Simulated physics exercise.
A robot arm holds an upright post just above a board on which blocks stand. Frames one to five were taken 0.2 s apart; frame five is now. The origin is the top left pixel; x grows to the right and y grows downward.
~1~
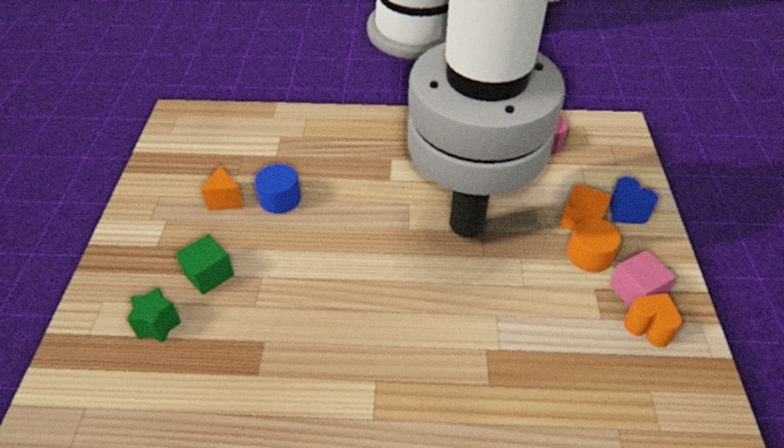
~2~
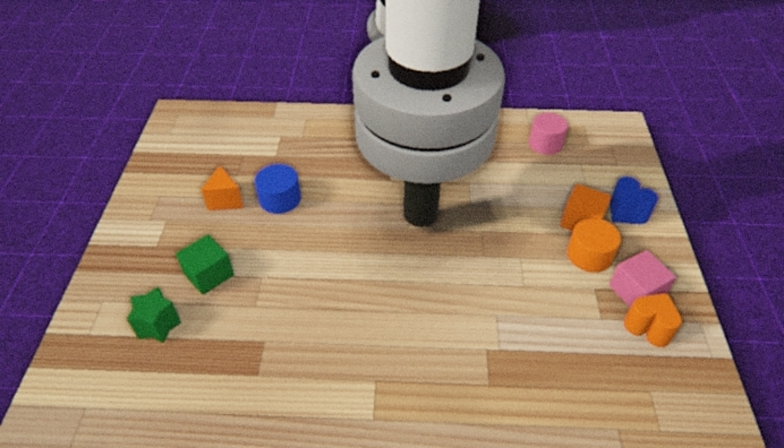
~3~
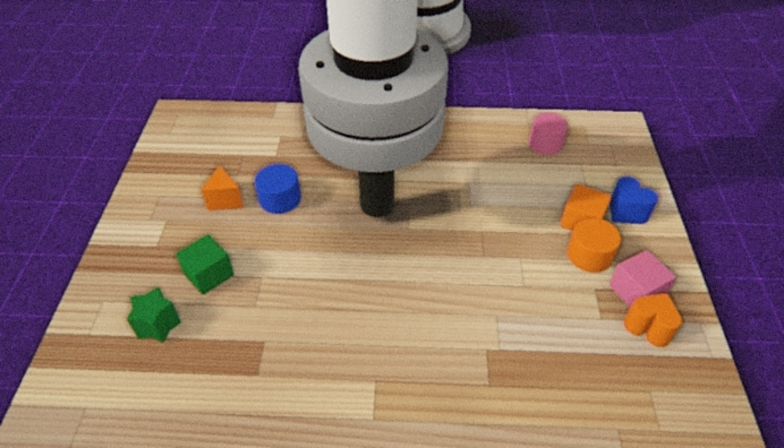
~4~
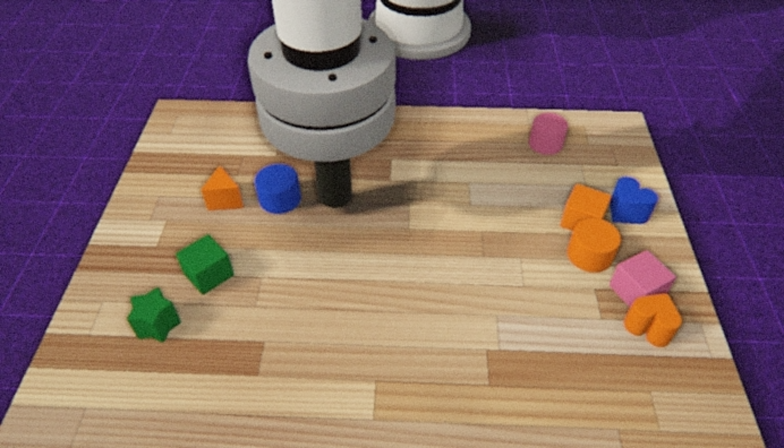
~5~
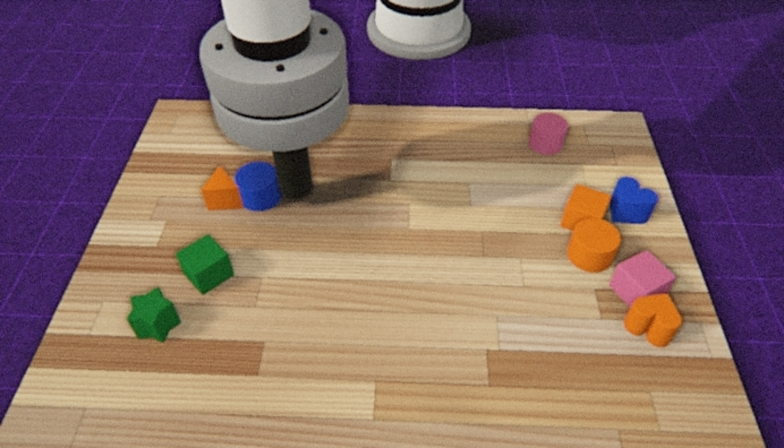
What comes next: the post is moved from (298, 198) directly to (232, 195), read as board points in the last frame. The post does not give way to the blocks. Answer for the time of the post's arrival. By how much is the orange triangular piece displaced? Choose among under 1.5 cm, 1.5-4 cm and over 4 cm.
Offset: Above 4 cm.
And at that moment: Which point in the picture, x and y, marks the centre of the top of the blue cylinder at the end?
The answer is (187, 175).
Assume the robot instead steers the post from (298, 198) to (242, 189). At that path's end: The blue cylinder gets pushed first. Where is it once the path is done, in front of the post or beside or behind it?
When the path ends, it will sit ahead of the post.
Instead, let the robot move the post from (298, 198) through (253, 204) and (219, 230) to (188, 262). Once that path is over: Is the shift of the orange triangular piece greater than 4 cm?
I'd say yes.
The first path, step by step. Halfway along, post (262, 187); orange triangular piece (188, 183); blue cylinder (221, 175).
At the end, post (229, 186); orange triangular piece (154, 187); blue cylinder (187, 175).
